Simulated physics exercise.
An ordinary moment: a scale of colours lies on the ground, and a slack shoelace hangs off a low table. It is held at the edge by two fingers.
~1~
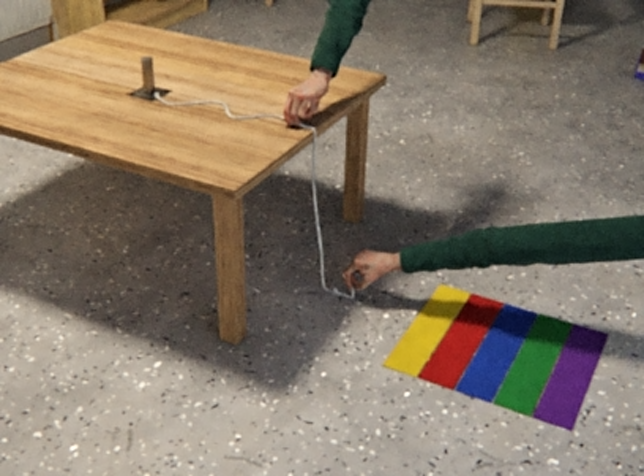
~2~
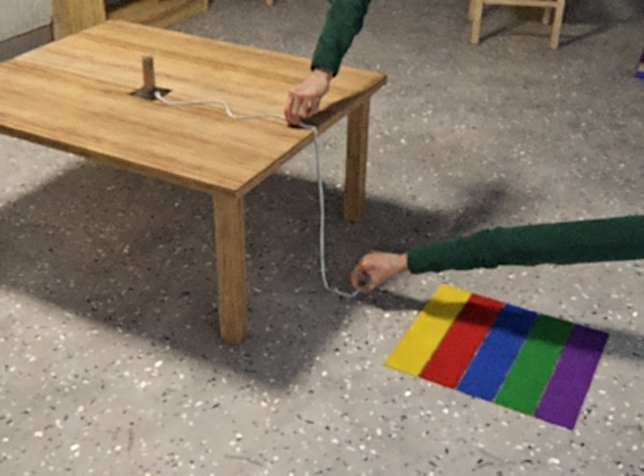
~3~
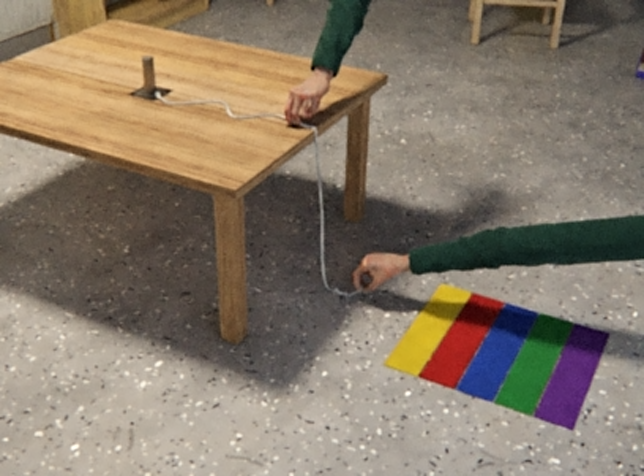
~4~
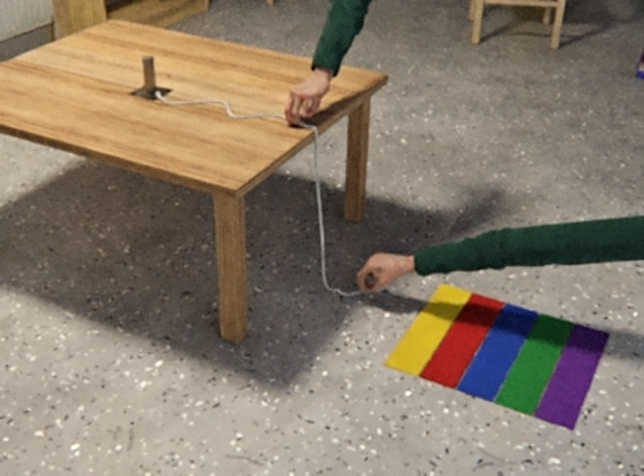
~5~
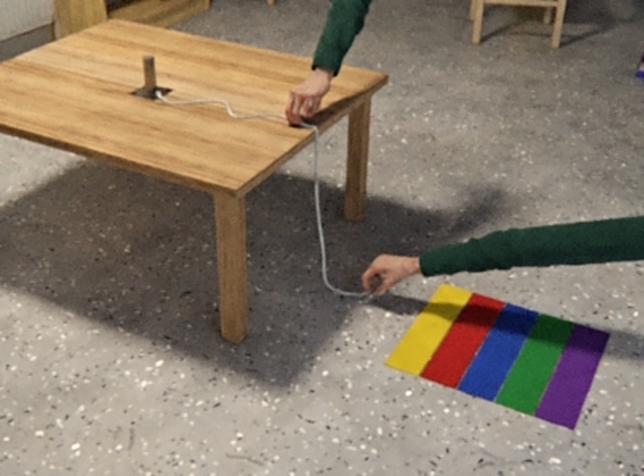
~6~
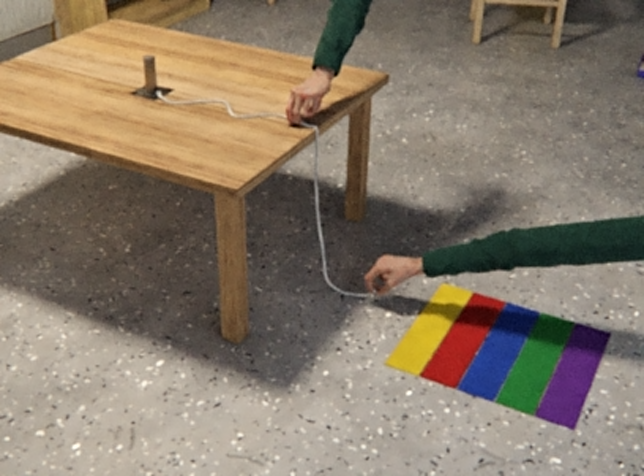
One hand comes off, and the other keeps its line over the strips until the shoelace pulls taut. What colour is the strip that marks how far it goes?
That strip is blue.
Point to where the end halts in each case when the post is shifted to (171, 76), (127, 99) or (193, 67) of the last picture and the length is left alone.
First (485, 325), then (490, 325), then (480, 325).
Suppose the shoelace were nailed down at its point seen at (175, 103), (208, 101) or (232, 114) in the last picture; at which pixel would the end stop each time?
Pixel spots, one per try: About (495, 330), (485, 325), (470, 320).
Soon after, end near (427, 308); over yellow.
After that, end near (475, 322); over red.
At the stop, end near (503, 331); over blue. It gets as far as the blue strip.
